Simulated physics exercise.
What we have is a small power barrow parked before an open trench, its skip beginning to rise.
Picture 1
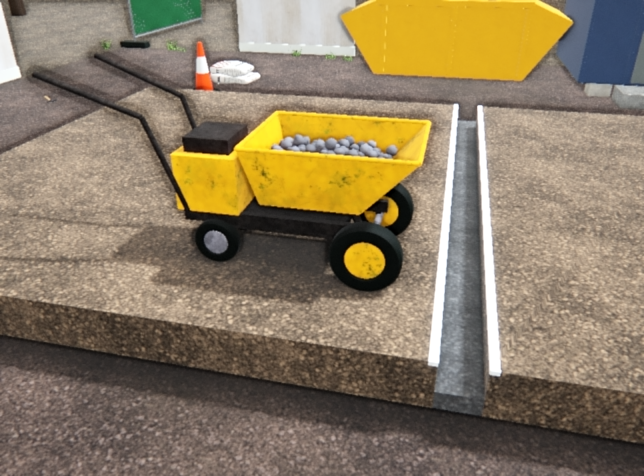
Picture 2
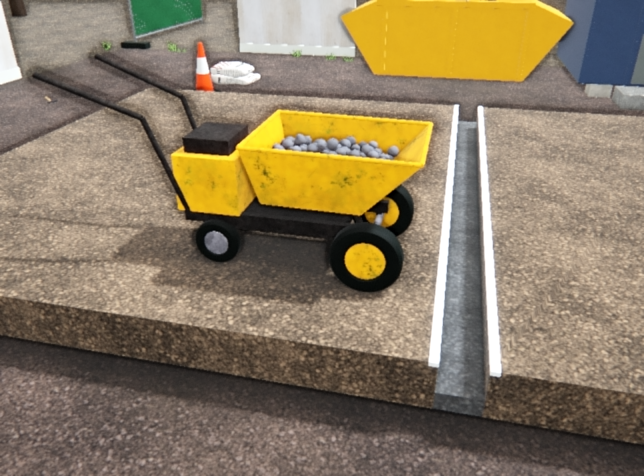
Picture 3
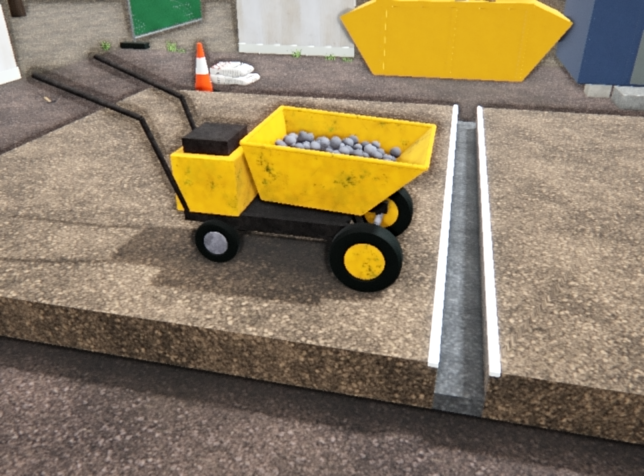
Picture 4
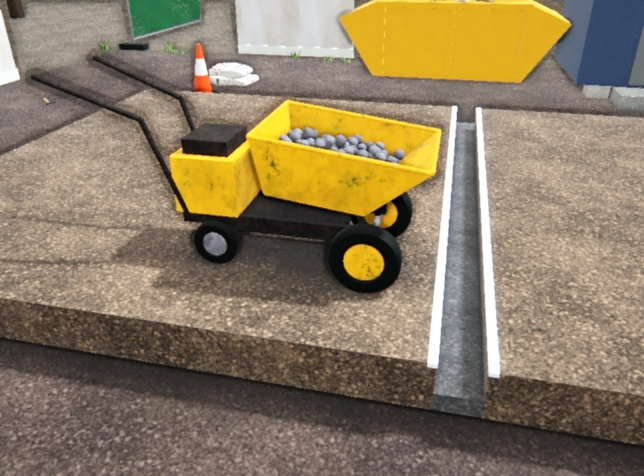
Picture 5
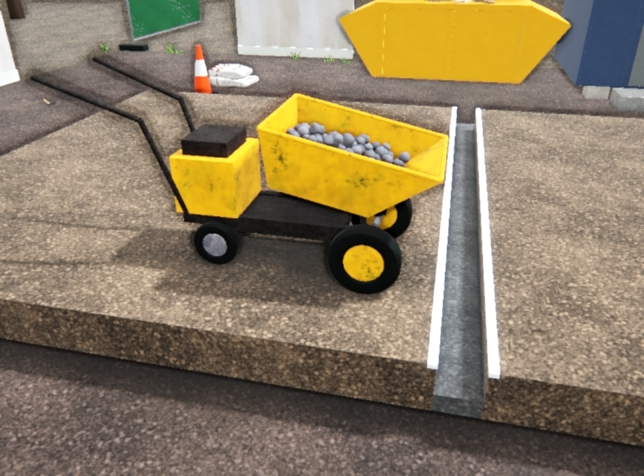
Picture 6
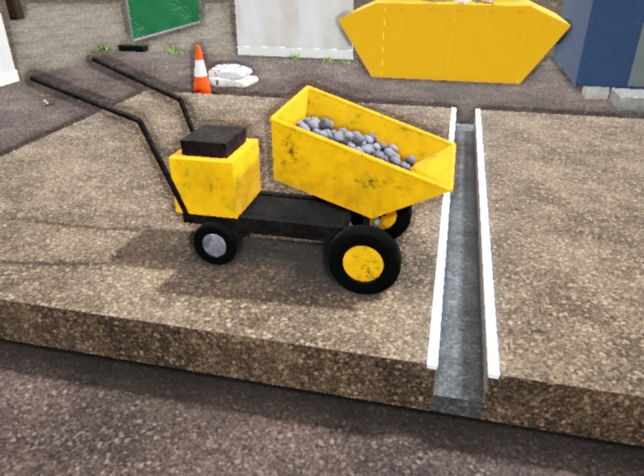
At the start, a small yellow power barrow loaded with round grey cobbles stands on a brown slab, left of a narrow trench with pale edges. Its skip tilts slightly toward the right, then the back rises further, leaving the skip clearly tipped with the cobbles still inside while the wheels stay put.
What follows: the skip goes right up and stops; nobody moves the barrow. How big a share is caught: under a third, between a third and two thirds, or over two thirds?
Between the edges lies under a third of the load.
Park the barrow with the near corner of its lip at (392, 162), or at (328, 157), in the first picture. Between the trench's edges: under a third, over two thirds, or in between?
In turn: Between a third and two thirds; in the middle band.
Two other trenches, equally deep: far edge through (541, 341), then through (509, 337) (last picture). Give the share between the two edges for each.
Near 80 % and 40 %.
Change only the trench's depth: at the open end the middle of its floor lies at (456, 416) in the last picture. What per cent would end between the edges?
It comes to 10 per cent or so.
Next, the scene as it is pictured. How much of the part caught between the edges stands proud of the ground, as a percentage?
It comes to 10 per cent or so.
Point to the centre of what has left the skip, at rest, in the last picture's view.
Roughly at (531, 277).
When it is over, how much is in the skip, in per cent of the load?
Near 10 %.
Soon after the last picture, skip tipped steeply; all in the skip.
A little later, skip tipped steeply; most in the skip; a stray few in or heaped over the trench; a small part beyond it; a stray few falling.
Later still, skip tipped right over; about a quarter in the skip; a small part in or heaped over the trench; most beyond it.
By the end, skip tipped right over; a small part in the skip; a small part in or heaped over the trench; most beyond it.
